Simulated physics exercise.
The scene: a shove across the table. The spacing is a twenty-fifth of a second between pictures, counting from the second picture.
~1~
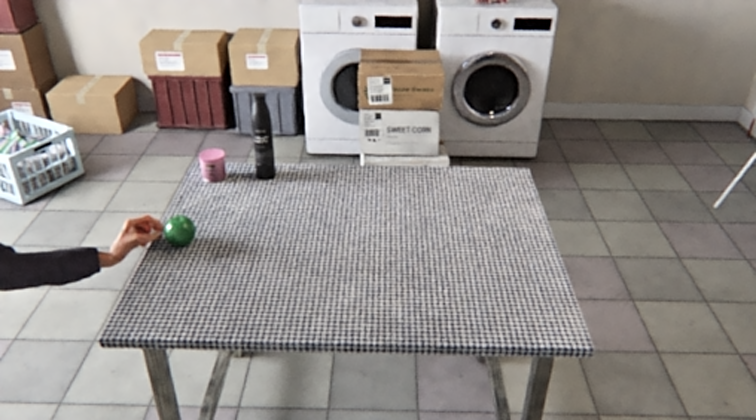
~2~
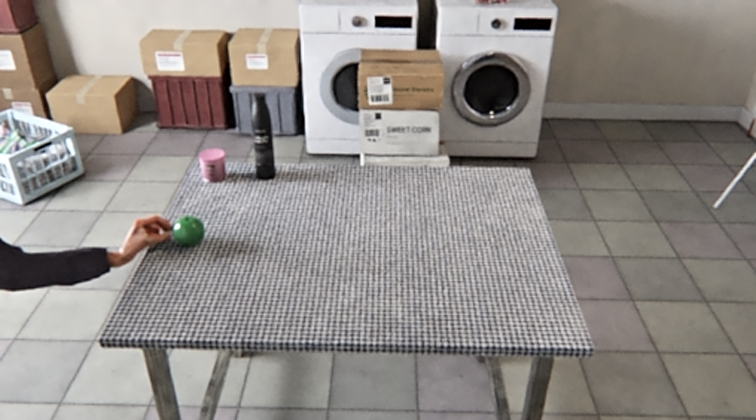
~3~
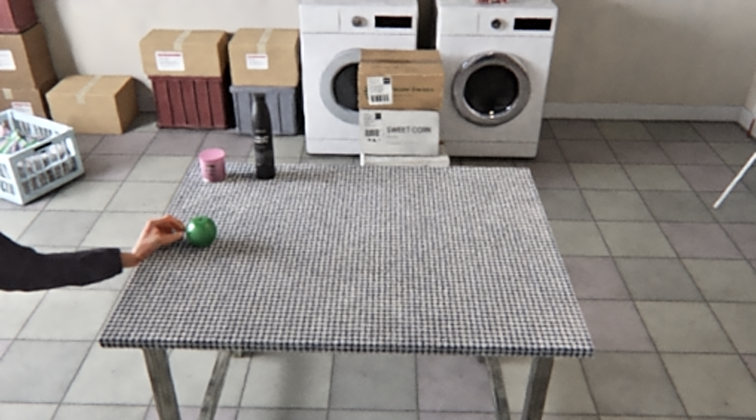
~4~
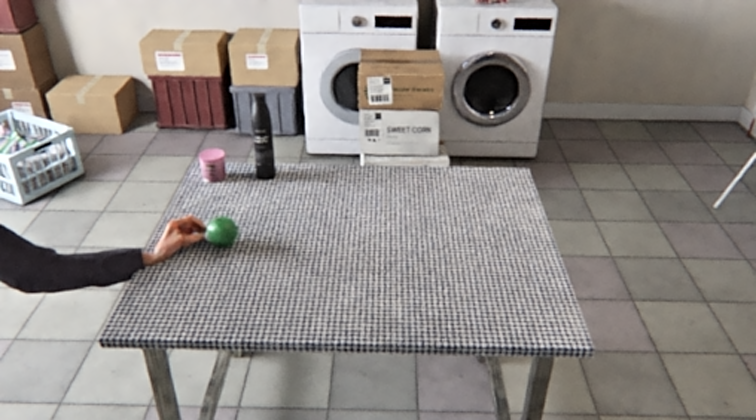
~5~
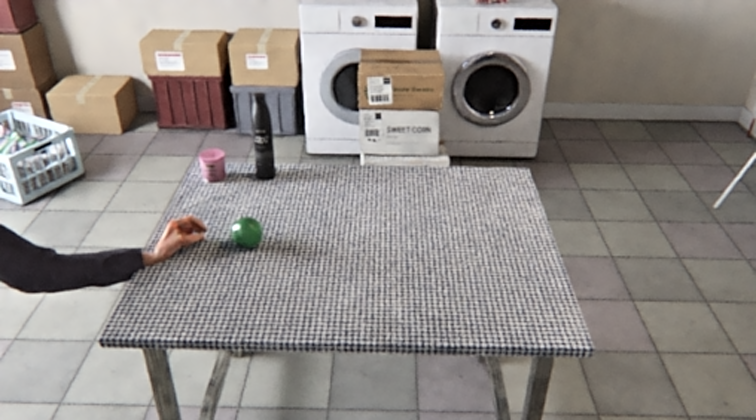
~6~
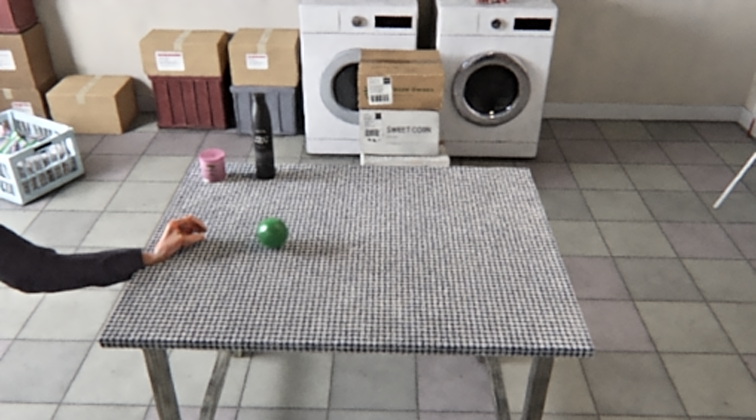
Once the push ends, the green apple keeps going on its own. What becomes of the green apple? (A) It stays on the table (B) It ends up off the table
It ends up off the table (B).
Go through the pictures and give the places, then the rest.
The first picture shows under the hand; green apple (180, 231).
The second picture shows under the hand; green apple (189, 231).
The third picture shows under the hand; green apple (202, 232).
The fourth picture shows green apple (223, 232).
The fifth picture shows green apple (248, 232) rolled about its own width.
The sixth picture shows green apple (273, 233) rolled about its own width.
Then, 0.40 s after the last picture, green apple rolled well along near (512, 237).
Then, 0.90 s after the last picture, green apple now off the table.
By the end, off the table, green apple.
